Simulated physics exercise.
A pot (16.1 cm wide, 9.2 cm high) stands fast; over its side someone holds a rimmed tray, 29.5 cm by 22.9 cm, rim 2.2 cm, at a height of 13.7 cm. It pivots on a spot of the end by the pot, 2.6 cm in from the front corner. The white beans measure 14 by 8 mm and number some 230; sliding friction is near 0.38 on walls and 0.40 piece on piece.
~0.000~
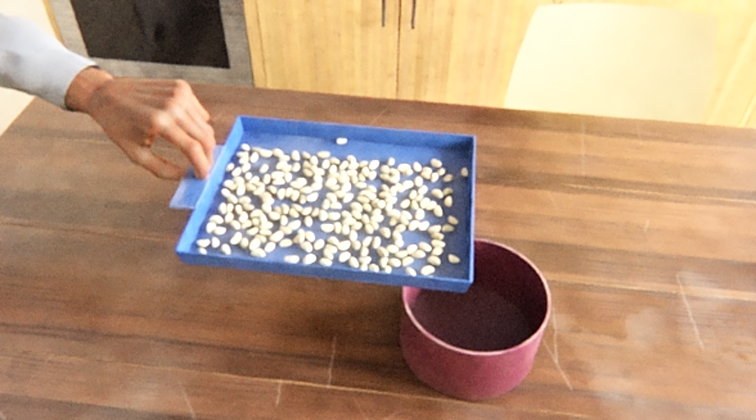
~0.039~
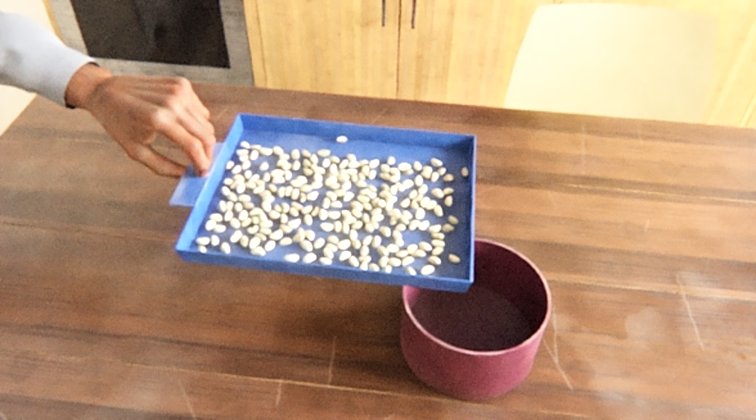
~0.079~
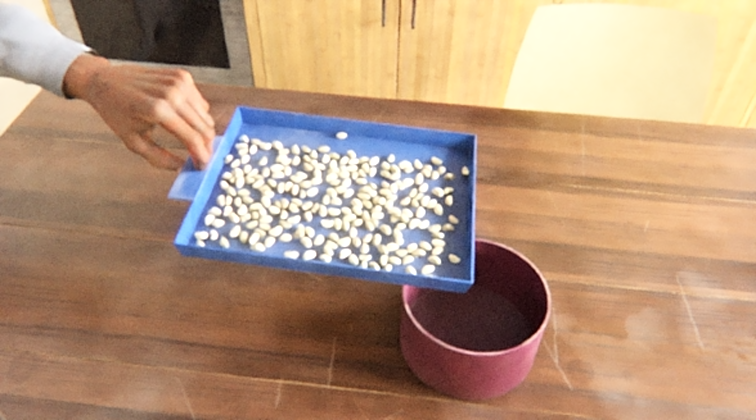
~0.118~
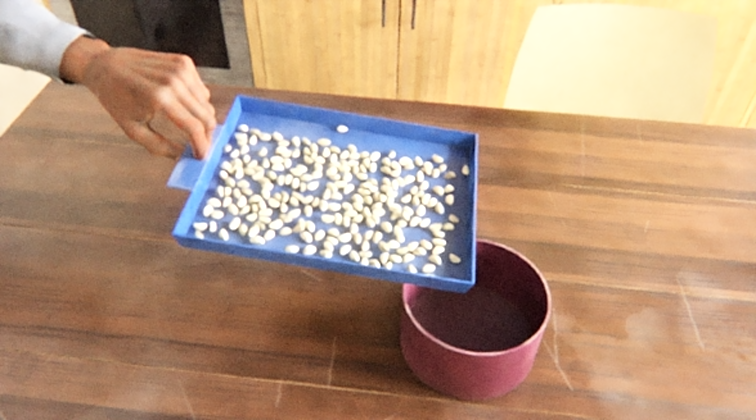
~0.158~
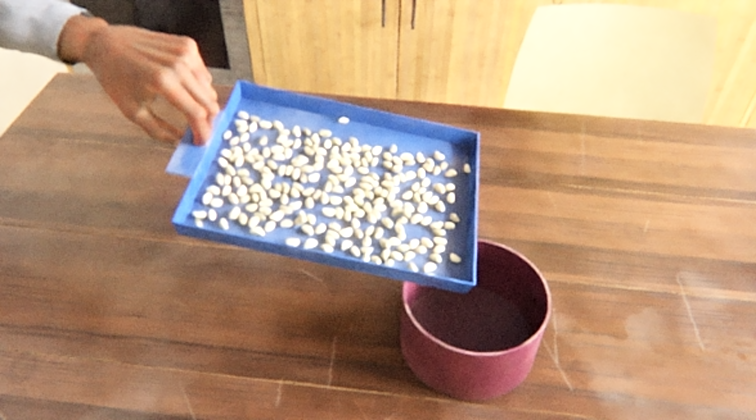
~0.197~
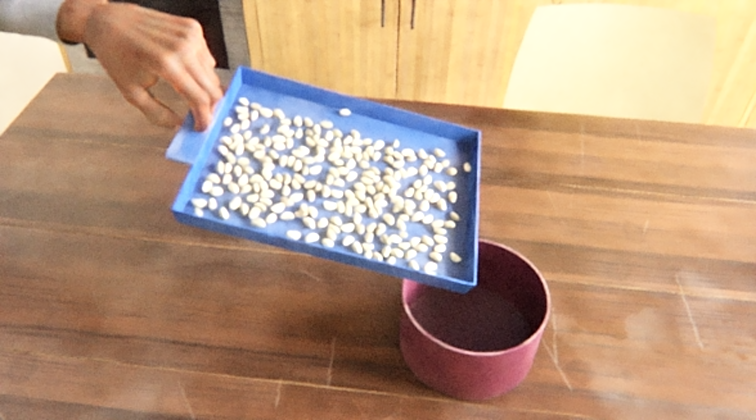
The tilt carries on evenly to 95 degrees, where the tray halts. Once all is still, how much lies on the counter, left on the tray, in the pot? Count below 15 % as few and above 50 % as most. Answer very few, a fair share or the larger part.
Counter: A fair share, tray: Very few, pot: The larger part.
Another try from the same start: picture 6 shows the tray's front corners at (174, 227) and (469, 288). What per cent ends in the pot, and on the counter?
Pot 50, counter 50.
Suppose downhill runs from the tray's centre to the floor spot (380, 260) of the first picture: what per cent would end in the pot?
Some 60 per cent.
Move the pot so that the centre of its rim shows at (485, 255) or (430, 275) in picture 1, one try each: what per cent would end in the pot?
Some 55 and 5 per cent.
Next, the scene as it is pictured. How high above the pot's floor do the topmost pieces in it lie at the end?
Roughly 2.5 cm.
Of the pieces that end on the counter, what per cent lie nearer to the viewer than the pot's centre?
About 30 per cent.
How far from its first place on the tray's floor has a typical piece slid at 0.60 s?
About 10 cm.
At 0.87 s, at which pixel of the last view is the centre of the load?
At about (505, 261).
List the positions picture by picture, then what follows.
Tray tilt 0 degrees, front corners at (180, 249) and (467, 278); middle of the pieces at (335, 206); pot at (476, 291), in the first picture.
Tray tilt 1 degrees, front corners at (180, 247) and (468, 278); middle of the pieces at (335, 204), in the second picture.
Tray tilt 3 degrees, front corners at (179, 241) and (468, 279); middle of the pieces at (335, 201), in the third picture.
Tray tilt 6 degrees, front corners at (178, 231) and (469, 279), lowest corner right front; middle of the pieces at (336, 196), in the fourth picture.
Tray tilt 10 degrees, front corners at (178, 219) and (471, 280), lowest corner right front; middle of the pieces at (337, 189), in the fifth picture.
Tray tilt 13 degrees, front corners at (178, 207) and (471, 281), lowest corner right front; middle of the pieces at (338, 183); pot at (475, 292). The tray's pace is about 95 degrees a second, in the sixth picture.
After 0.60 s, tilt 52 degrees; the tray holds 100 %, the pot 0 %.
After 0.87 s, tilt 79 degrees; the tray holds 50 %, the pot 30 %.
Then, at 1.25 s, tilt 95 degrees; the tray holds 10 %, the pot 65 %.
At rest (2.8 s), counter 20 %, tray 0 %, pot 75 %.
